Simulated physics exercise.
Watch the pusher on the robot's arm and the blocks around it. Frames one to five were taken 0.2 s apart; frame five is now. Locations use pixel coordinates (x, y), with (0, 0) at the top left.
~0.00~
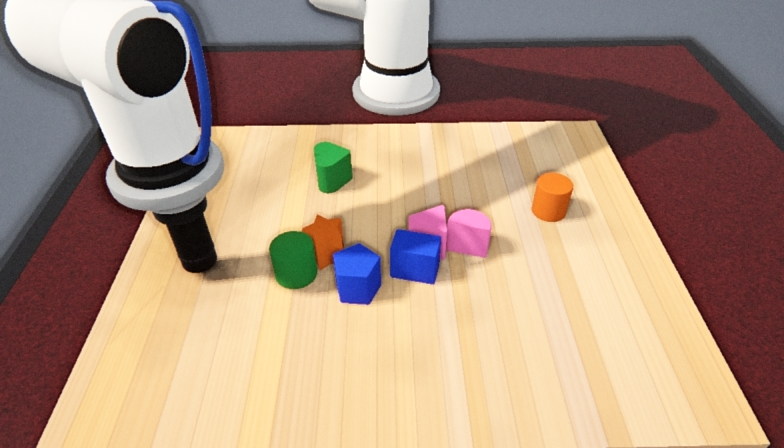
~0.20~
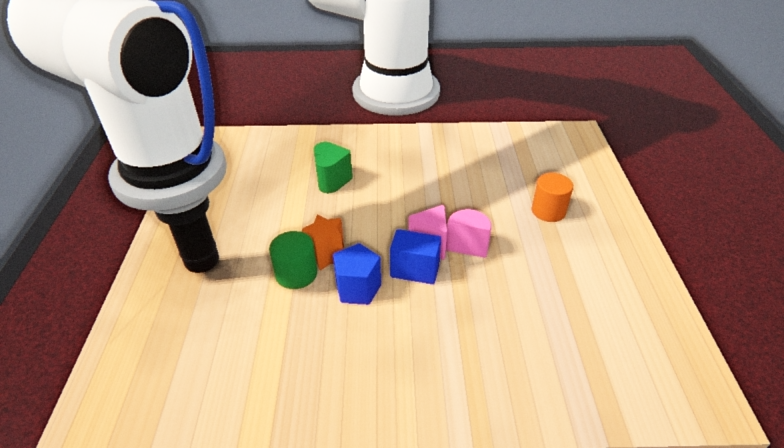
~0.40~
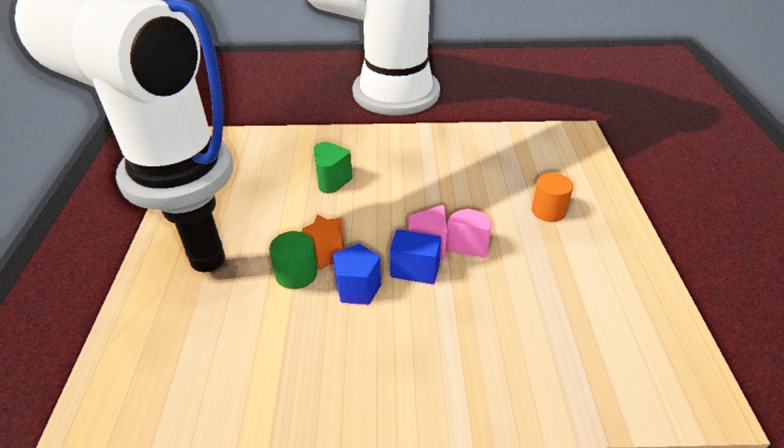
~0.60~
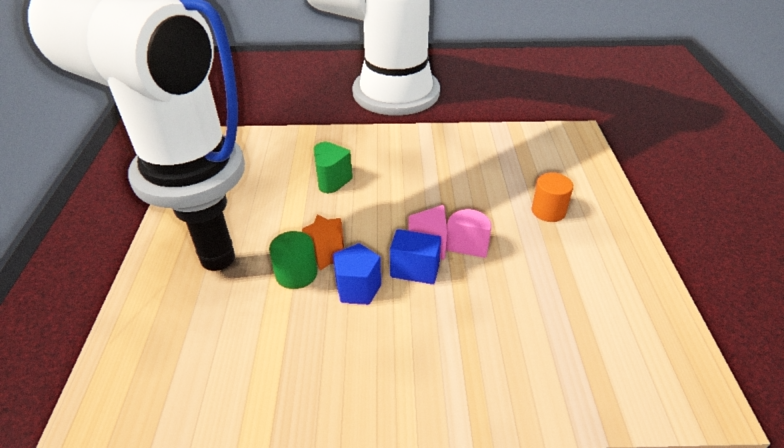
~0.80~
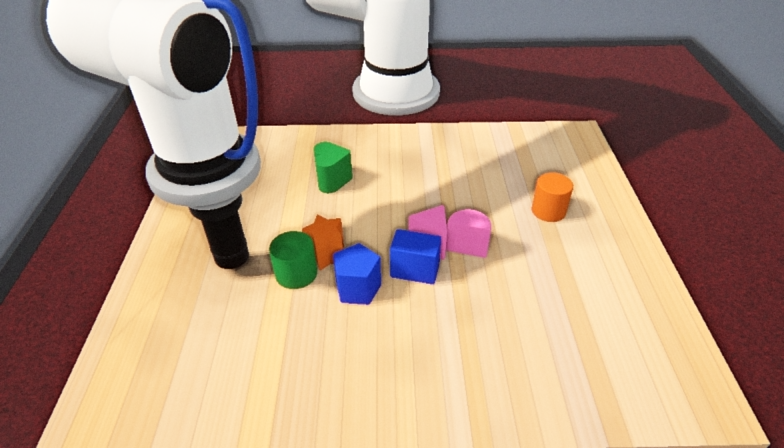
On a wooden board, a white robot arm slides its black pusher slowly right near colourful blocks, which all stay still.
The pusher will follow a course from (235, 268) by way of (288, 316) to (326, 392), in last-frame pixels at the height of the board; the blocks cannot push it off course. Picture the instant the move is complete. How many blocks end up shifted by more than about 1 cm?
The push will move one block.
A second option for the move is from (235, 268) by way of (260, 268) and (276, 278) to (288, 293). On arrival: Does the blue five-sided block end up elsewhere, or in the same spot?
It travels a centimetre or more.
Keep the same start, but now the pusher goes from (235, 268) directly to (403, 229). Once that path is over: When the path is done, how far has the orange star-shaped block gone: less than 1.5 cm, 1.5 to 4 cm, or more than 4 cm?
I reckon it covers more than 4 cm.
The first path, step by step. One third of the way, pusher (273, 286); green cylinder (305, 250); orange star-shaped block (327, 226), turned 15° anticlockwise.
Two thirds of the way, pusher (298, 330); green cylinder (305, 250); orange star-shaped block (327, 226), turned 15° anticlockwise.
At the end, pusher (325, 383); green cylinder (305, 250); orange star-shaped block (327, 226), turned 15° anticlockwise; blue five-sided block not moved.
